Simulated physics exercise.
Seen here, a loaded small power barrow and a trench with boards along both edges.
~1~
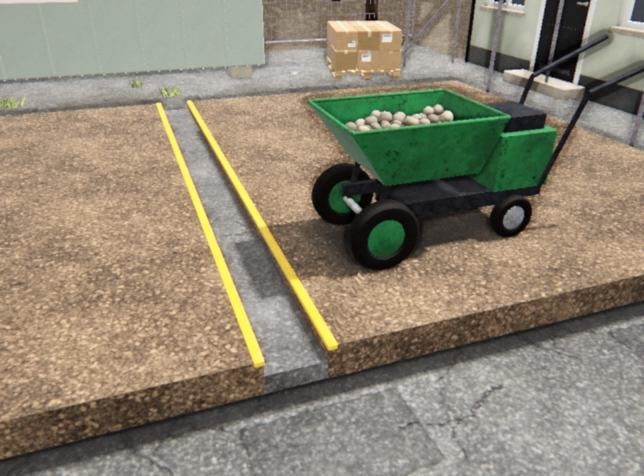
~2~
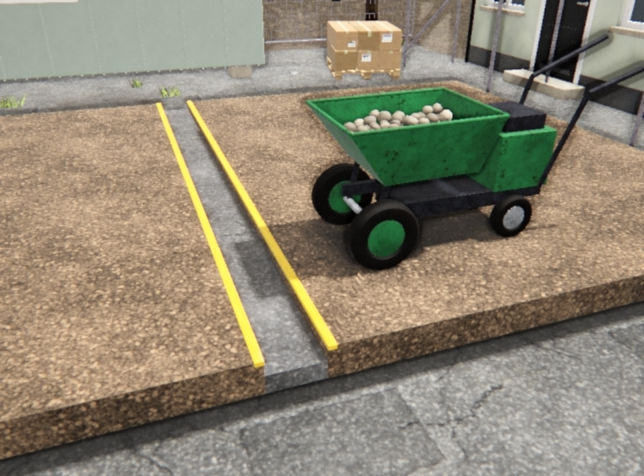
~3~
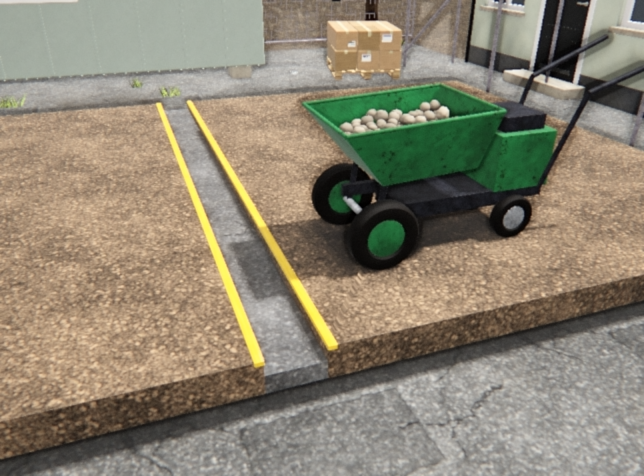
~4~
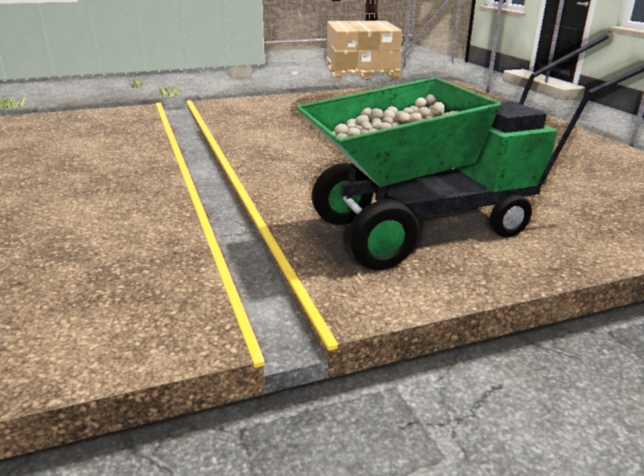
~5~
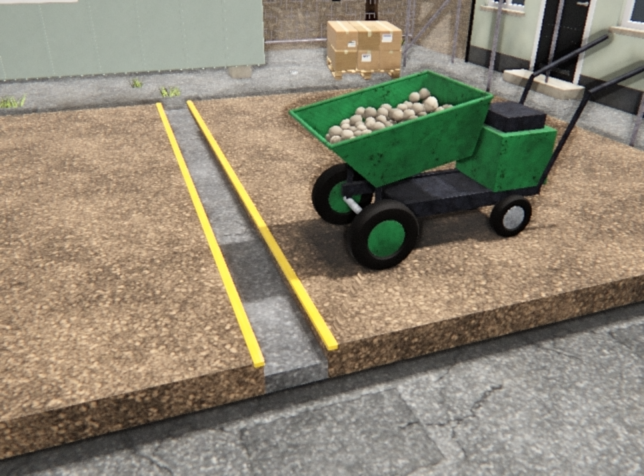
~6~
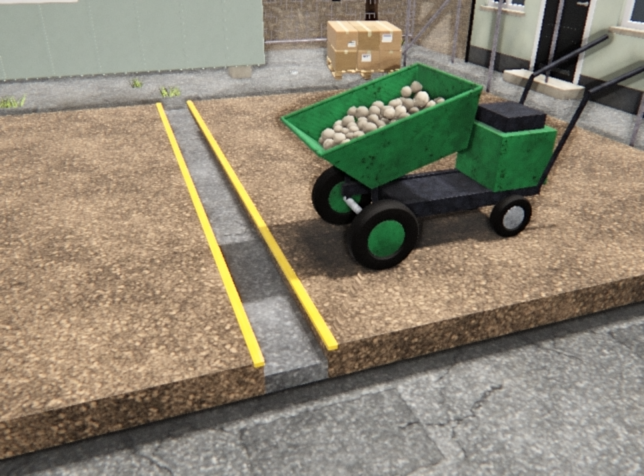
Paved yard with a yellow-edged trench, a green power barrow's skip of round pebbles slowly tilting forward to the left, wheels still.
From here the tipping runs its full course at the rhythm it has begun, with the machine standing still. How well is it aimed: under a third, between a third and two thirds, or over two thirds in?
It catches from one third to two thirds.
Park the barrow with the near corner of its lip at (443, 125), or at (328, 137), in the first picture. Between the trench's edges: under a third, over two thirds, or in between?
In turn: Under a third; under a third.
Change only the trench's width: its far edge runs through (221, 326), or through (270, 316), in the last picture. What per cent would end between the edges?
Roughly 70 per cent, and 20 per cent.
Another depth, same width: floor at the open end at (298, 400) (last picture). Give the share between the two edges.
About 80 per cent.
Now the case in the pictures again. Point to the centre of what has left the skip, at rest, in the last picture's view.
At about (233, 260).
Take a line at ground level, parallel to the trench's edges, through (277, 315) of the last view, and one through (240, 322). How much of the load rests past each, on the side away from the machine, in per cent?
Roughly 70 per cent, and 30 per cent.
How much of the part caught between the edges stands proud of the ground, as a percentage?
Near 40 %.
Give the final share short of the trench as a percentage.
Roughly 0 in a hundred.
Soon after the last picture, skip tipped steeply; all in the skip.
A little later, skip tipped steeply; nearly all in the skip; a small part in or heaped over the trench; a stray few beyond it; a stray few falling.
Later still, skip tipped right over; about a quarter in the skip; about half in or heaped over the trench; about a third beyond it.
By the end, skip tipped right over; a small part in the skip; about half in or heaped over the trench; about a third beyond it.
